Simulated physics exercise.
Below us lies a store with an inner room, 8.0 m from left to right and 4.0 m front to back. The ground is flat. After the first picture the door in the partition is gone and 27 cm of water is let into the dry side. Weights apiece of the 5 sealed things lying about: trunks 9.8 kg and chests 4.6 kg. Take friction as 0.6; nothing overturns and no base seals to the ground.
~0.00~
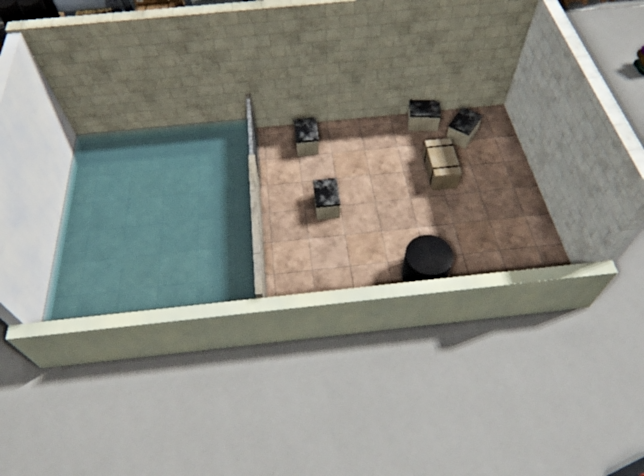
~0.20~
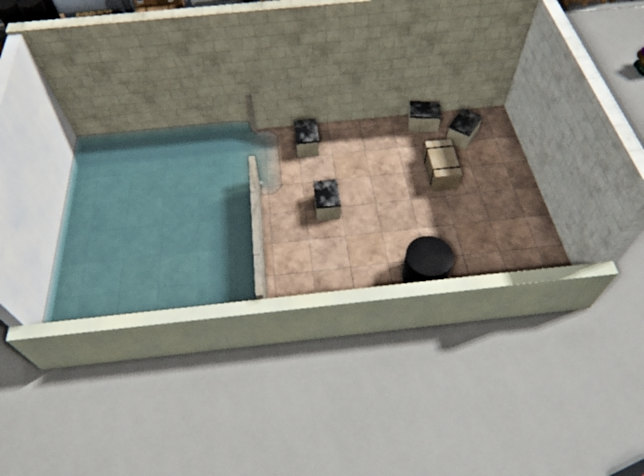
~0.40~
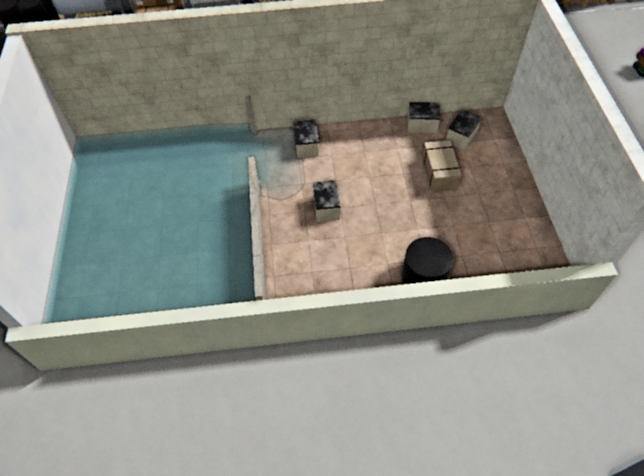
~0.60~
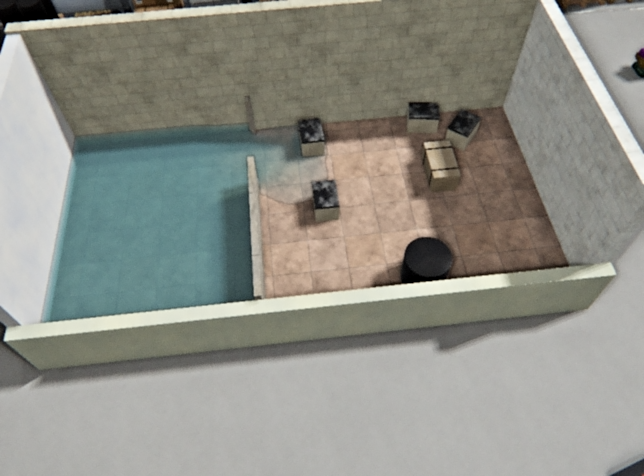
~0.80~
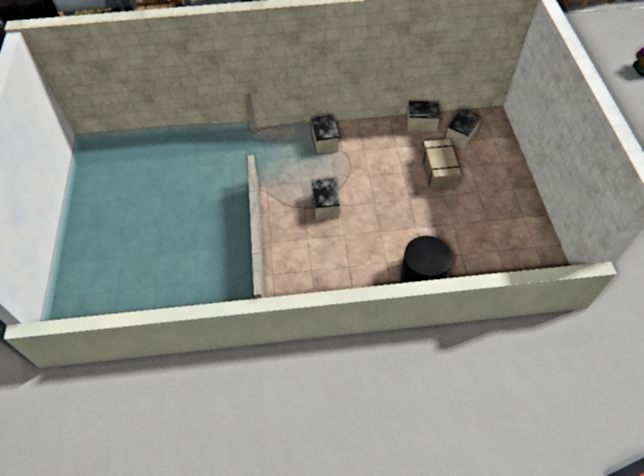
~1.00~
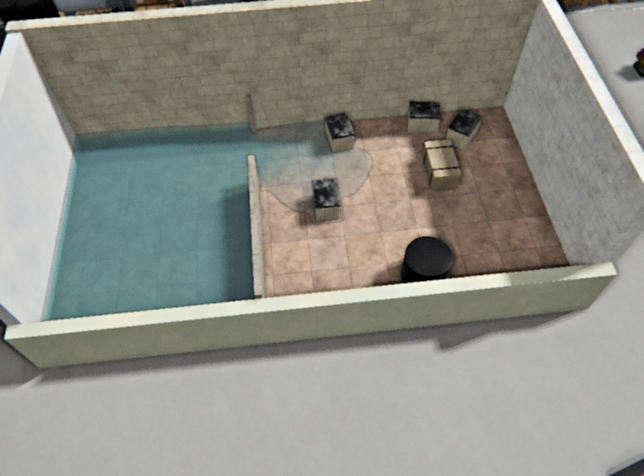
The clip opens on a walled room seen from above, with blue-green water on the left of a partition and dark-topped boxes on a dry tiled floor. A gap appears in the partition and water spreads rightward in a thin, rounded sheet, then the box nearest the gap slides right while the others stay put.
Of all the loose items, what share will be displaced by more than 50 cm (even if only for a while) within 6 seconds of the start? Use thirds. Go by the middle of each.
Share: Two thirds or more.
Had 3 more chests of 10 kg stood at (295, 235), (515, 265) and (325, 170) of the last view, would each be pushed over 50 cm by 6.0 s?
In that order: Under, short of it, past it.
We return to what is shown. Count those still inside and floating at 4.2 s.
At that moment 4.
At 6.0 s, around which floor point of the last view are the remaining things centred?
Near (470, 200).
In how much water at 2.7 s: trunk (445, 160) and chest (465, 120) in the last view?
Roughly 4 and 3 cm.
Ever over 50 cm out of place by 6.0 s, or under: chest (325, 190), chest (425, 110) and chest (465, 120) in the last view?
In turn: Under, past it, over.
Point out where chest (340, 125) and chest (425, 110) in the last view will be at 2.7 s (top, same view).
Near (451, 120) and (466, 105).
After 1.4 s 1 of 5 are over 50 cm from their spots; 0 afloat.
After 2.7 s 2 of 5 are over 50 cm from their spots; 2 afloat.
After 4.2 s 4 of 5 are over 50 cm from their spots; 4 afloat.
After 6.0 s 4 of 5 are over 50 cm from their spots, and 4 have been at some point; 4 afloat.
